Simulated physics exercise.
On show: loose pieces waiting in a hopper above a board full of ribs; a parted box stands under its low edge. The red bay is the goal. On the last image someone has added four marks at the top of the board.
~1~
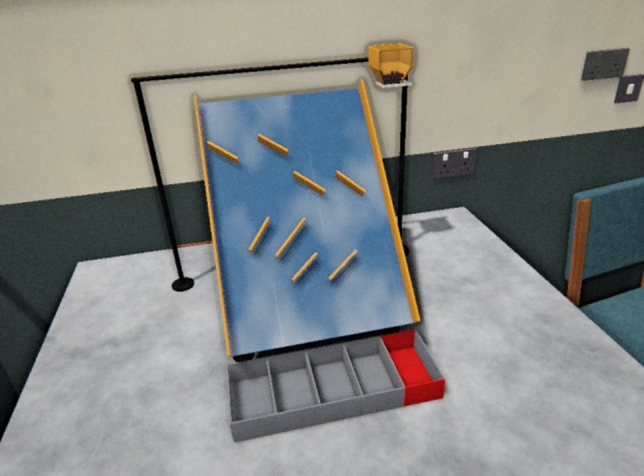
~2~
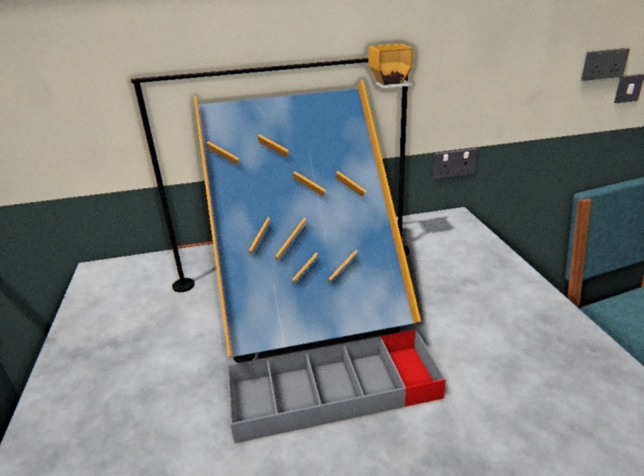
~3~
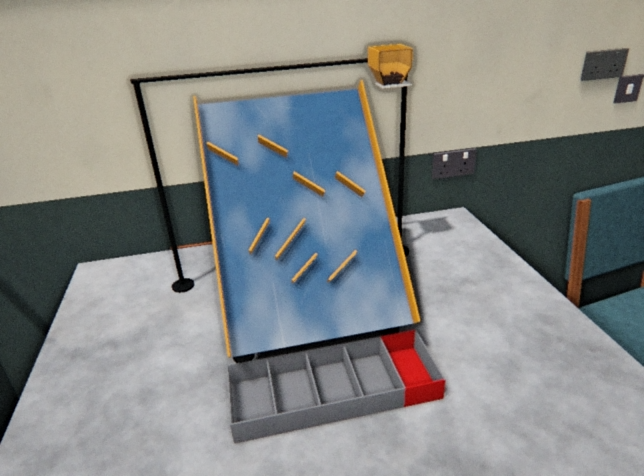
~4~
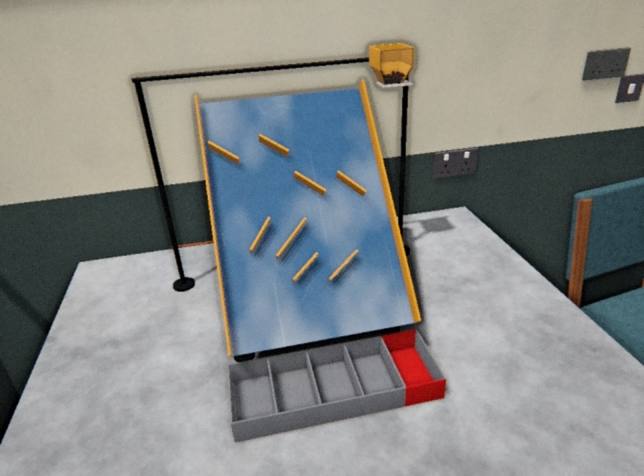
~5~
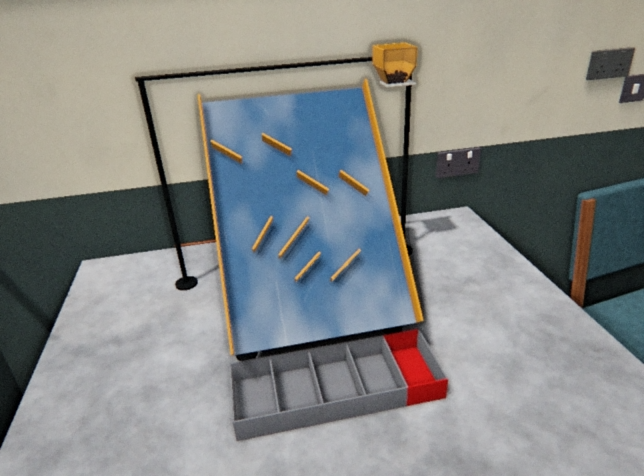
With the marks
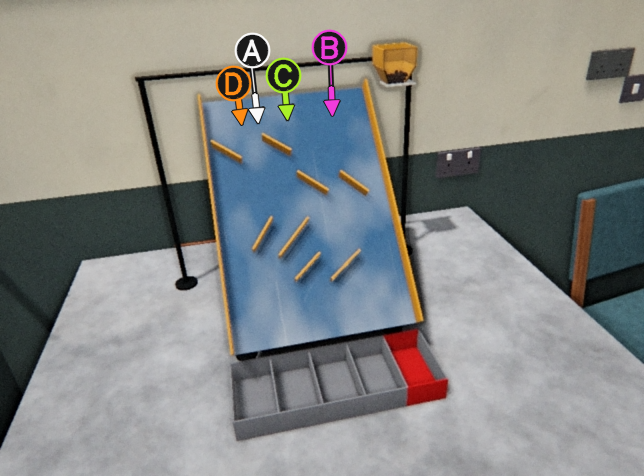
At first, a yellow hopper holding small dark pieces sits above the upper right of a tilted blue board with orange ribs, while a divided grey tray with a red right-hand bay rests below. The view shifts very slightly near the end, but the pieces and board show no clear movement.
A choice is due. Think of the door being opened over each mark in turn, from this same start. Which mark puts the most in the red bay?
C works best here.
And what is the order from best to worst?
Best to worst: C, B, A, D.
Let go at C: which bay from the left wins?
The fifth from the left.
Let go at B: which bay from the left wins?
It is the fifth one.
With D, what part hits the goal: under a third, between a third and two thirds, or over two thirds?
Under a third.
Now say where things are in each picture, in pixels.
In the first frame, hopper near (390, 76), allspice berries, door shut.
In the second frame, ribs (208, 142) to (238, 159), (259, 135) to (288, 151), (294, 172) to (325, 191).
In the third frame, ribs (337, 172) to (365, 192), (250, 251) to (268, 218), (276, 257) to (305, 219).
In the fourth frame, ribs (294, 280) to (318, 253), (330, 279) to (357, 250).
In the fifth frame, red bay near (427, 391), number 5 of 5 from the left.
On the marked copy, mark A meets the board at (257, 117); mark B meets the board at (332, 110); mark C meets the board at (287, 114); mark D meets the board at (241, 119).
If A is chosen, close to a third in the red bay, close to half in other bays, only a few outside the box.
If B is chosen, the bulk in the red bay, close to a quarter in other bays.
If C is chosen, all but a few in the red bay, a small share outside the box.
If D is chosen, a small share in the red bay, all but a few in other bays.
